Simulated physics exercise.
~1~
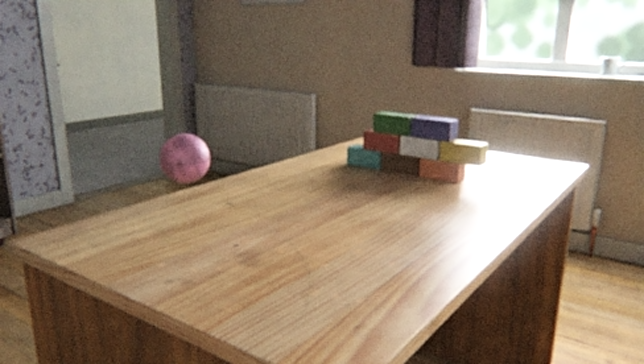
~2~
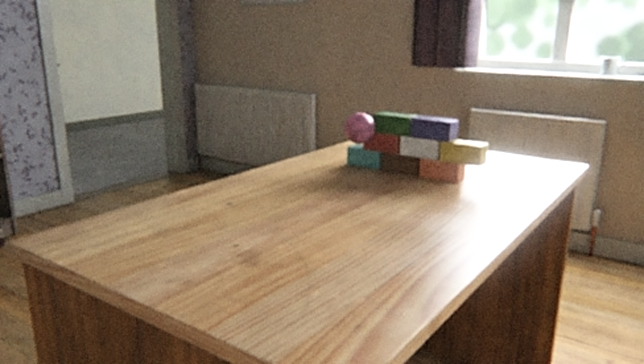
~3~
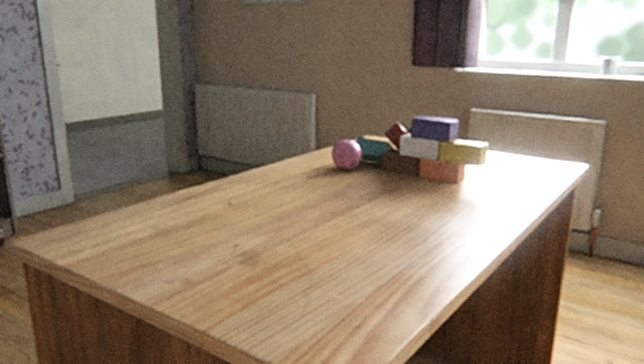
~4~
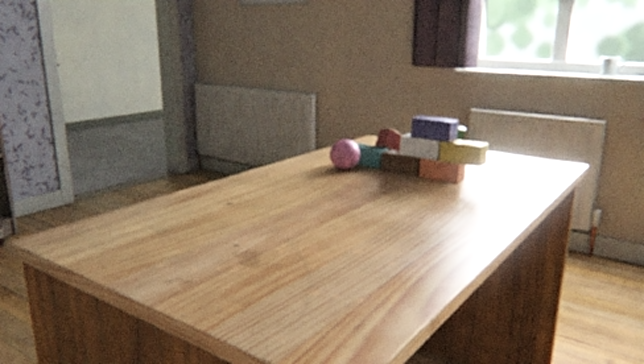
A pink ball flew in from the left and hit a small stack of colored blocks on a wooden table, knocking the green block off the top toward the back and shifting the red one, then settled beside the mostly standing pile.
